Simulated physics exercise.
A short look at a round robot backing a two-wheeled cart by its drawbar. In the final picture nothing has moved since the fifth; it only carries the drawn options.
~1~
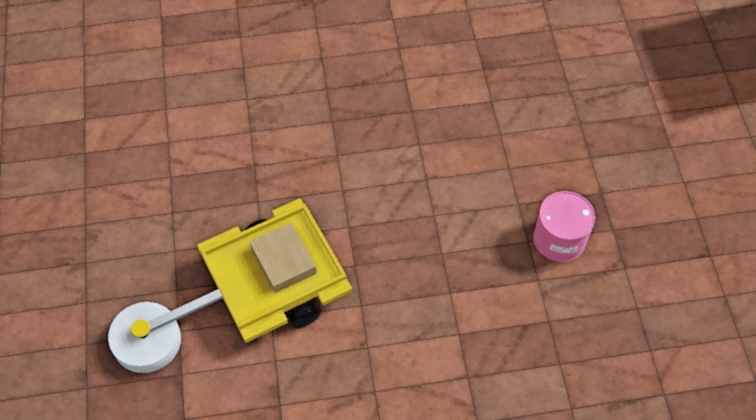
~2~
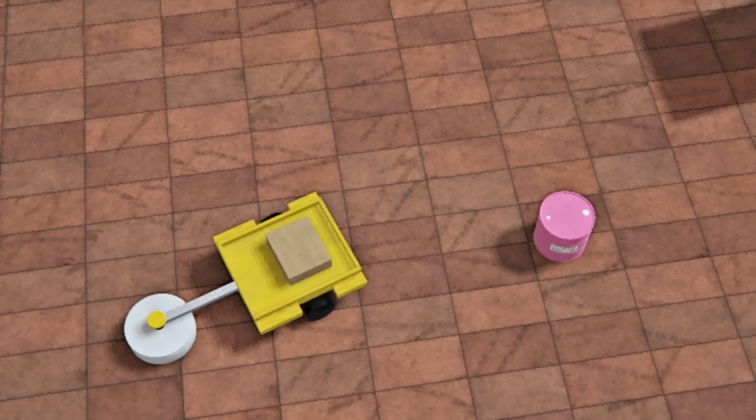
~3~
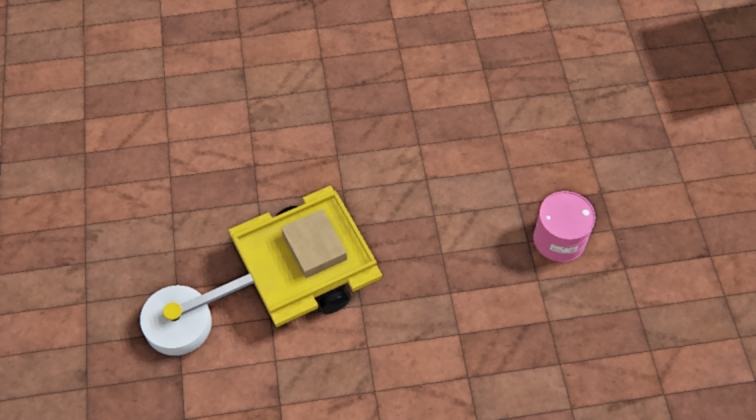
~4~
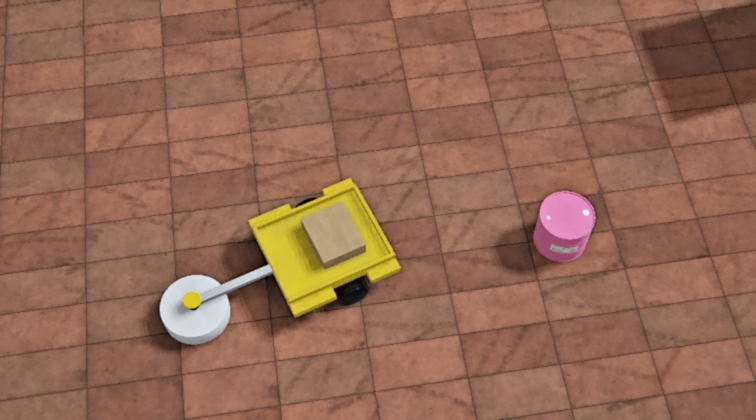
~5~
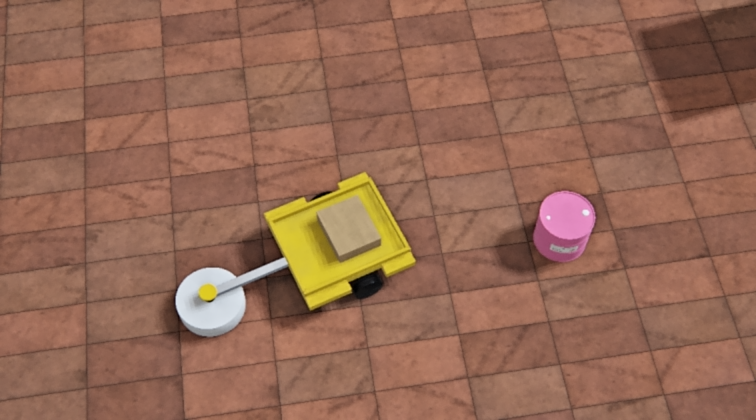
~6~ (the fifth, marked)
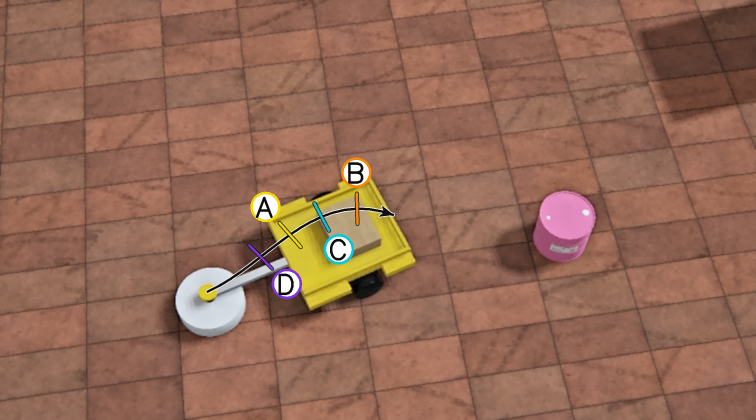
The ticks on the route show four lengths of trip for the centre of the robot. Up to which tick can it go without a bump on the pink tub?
It can go as far as C.
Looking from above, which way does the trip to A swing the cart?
Clockwise.
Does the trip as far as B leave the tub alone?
No.
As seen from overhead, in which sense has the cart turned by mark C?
Clockwise.
On the marked copy, A at (290, 235); B at (357, 209); C at (322, 217); D at (261, 257); the route from (208, 292) via (300, 228) to (393, 215).
Taking C. A third of the way, robot (253, 273), cart (383, 219).
Two thirds of the way, robot (288, 246), cart (421, 208).
When it is over, robot (322, 226), cart (458, 201); nothing has been touched.
As for the rest, A is safe but short; B is too far, the tub has been hit; D is safe but short.
